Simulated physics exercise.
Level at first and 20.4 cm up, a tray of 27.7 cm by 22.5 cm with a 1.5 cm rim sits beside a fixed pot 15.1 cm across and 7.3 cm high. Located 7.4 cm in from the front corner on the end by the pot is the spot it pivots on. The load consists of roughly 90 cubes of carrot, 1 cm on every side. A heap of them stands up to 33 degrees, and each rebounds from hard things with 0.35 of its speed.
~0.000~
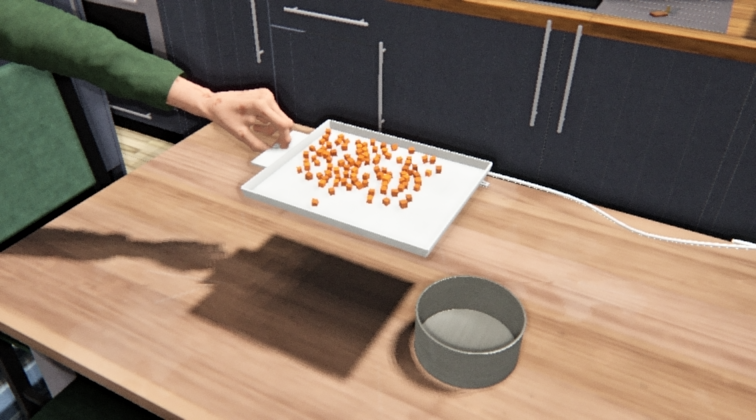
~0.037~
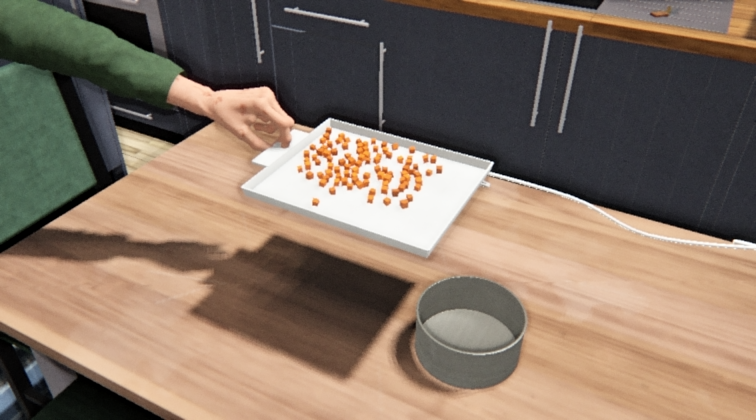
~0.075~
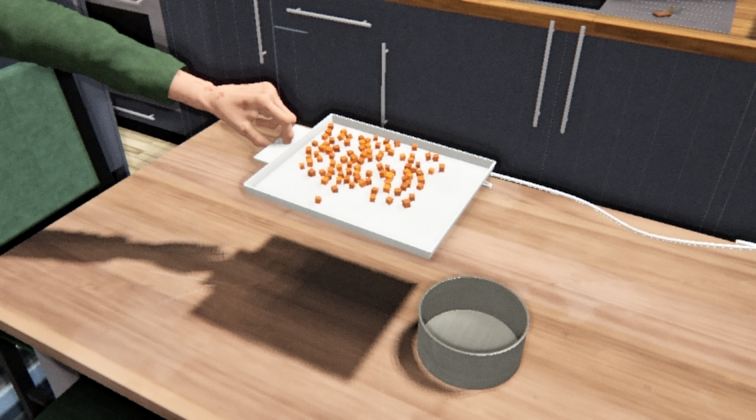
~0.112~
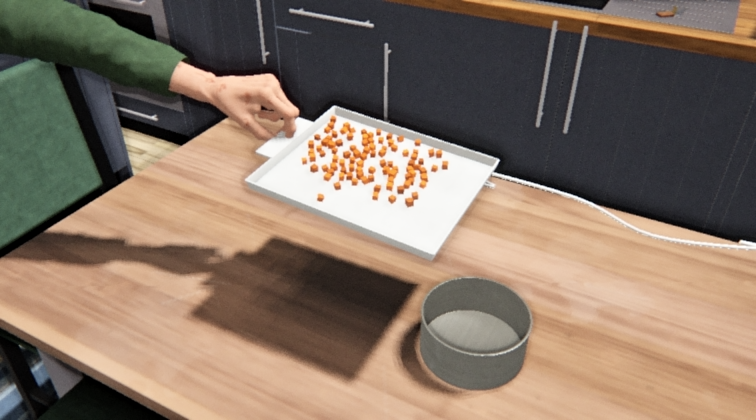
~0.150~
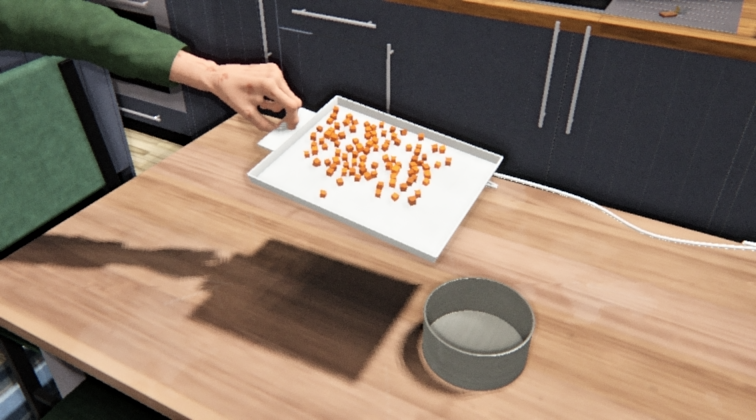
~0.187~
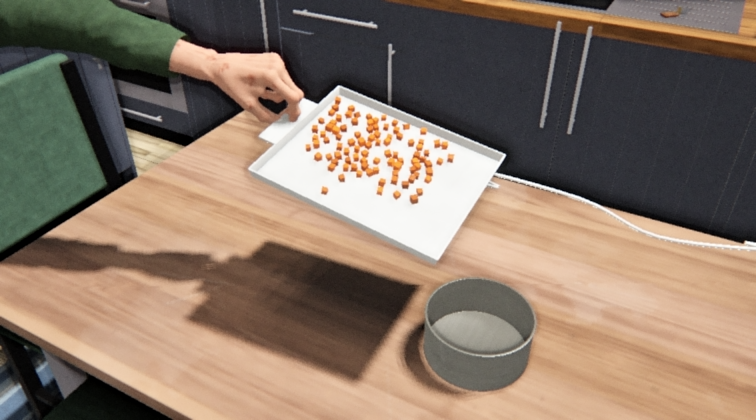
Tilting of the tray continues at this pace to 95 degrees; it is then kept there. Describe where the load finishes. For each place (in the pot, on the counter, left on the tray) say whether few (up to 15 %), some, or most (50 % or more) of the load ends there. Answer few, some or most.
Pot: Some; counter: Most; tray: Few.
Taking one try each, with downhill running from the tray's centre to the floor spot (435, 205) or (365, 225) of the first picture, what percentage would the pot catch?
I'd put it at about 40 per cent for the first tilt and about 10 per cent for the second.
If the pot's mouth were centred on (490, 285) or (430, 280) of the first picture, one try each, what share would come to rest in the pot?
Spot one: Some 0 per cent; spot two: Some 0 per cent.
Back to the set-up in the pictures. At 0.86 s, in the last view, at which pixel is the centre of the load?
Approximately (447, 321) in the last view.
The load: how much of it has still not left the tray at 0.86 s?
It's roughly 30 percent.
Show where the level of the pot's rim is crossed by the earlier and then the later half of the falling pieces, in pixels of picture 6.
I'd mark about (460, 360) for the first half and about (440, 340) for the second.
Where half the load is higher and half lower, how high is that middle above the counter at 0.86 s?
The halfway mark is near 12 cm.
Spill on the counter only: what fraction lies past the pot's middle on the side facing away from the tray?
Near 70 in a hundred.
After 0.59 s, tilt 52 degrees; the tray holds 100 %, the pot 0 %.
After 0.86 s, tilt 79 degrees; the tray holds 30 %, the pot 5 %.
After 1.23 s, tilt 95 degrees; the tray holds 0 %, the pot 25 %.
By 2.3 s all is still; pot 25 %, counter 75 %, tray 0 %.
